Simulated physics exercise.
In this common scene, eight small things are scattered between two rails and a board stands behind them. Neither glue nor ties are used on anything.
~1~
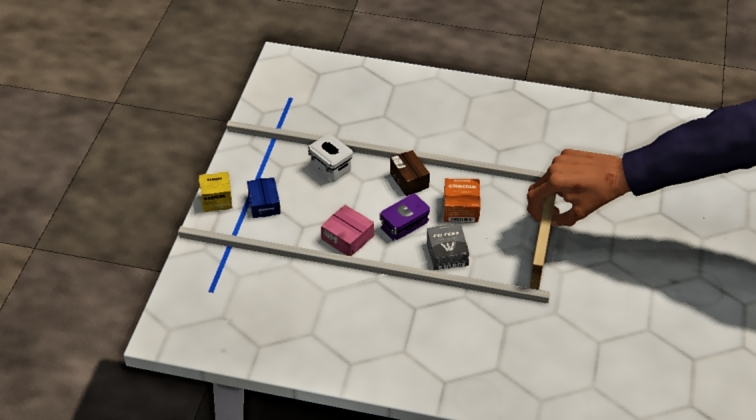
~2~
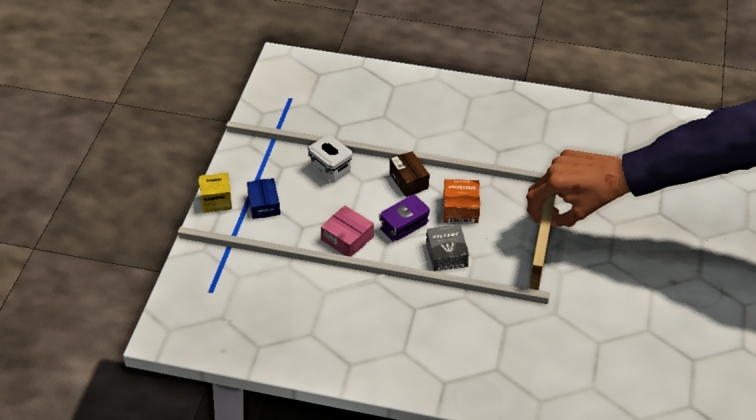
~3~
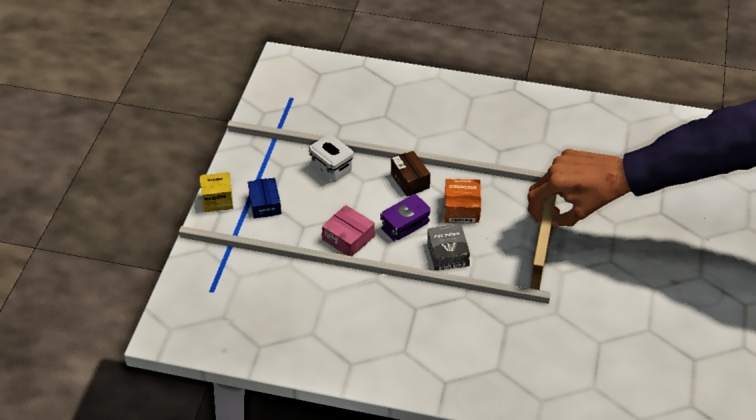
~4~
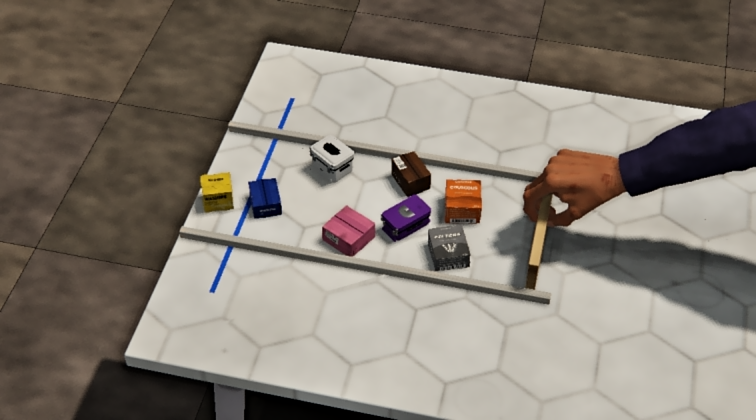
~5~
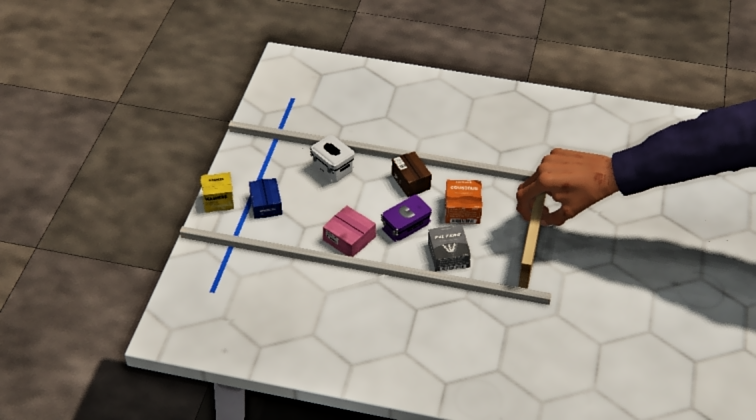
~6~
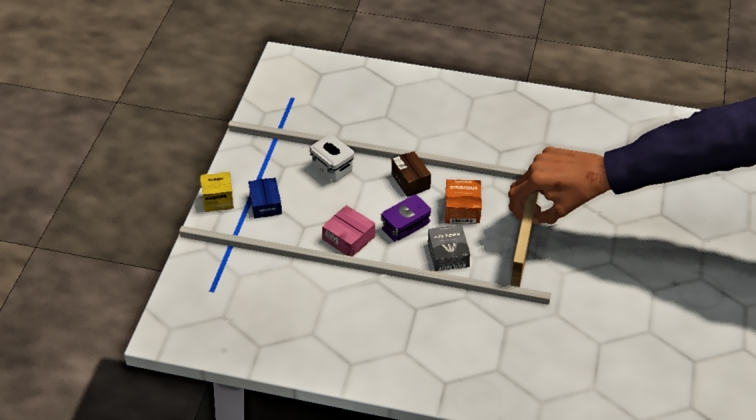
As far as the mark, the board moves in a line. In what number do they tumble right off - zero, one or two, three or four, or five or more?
Three or four tumble off.
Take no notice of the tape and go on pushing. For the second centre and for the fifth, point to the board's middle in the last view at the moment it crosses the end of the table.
In pixels, around (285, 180) followed by around (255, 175).
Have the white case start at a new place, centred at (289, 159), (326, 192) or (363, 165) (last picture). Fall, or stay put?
In turn it goes off; stays put; goes off.
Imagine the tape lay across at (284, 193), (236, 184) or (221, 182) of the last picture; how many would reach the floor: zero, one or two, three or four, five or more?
In order, the falls would come to 1 or 2; 5 or more; 5 or more.
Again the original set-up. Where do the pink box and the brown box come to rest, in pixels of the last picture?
The first ends close to (187, 211), the second close to (225, 137).
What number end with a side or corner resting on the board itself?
Looks like 2 of them, all told.
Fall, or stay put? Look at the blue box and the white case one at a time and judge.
The blue box is gone, and the white case is gone.
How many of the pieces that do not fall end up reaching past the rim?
The count is 3.
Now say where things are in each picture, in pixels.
Yellow box (216, 192); blue box (264, 198); white case (331, 158); board (546, 223); tape (254, 188), in the first picture.
Blue box (263, 198); brown box (409, 174), in the second picture.
White case (332, 159); pink box (348, 231), in the third picture.
Yellow box (217, 192); grey box (449, 248), in the fourth picture.
Blue box (265, 198); orange box (463, 202), in the fifth picture.
Yellow box (217, 192); blue box (265, 198); white case (333, 159); board (527, 221); tape (255, 188), in the sixth picture.
Soon after, none off yet; yellow box at rest near (217, 192); blue box at rest near (265, 198); white case at rest near (333, 159).
After that, none off yet; yellow box at rest near (217, 192); blue box displaced a little near (253, 196); white case displaced well along near (269, 151).
In the end, the number that fall off is three or four; gone, white case, blue box and yellow box.
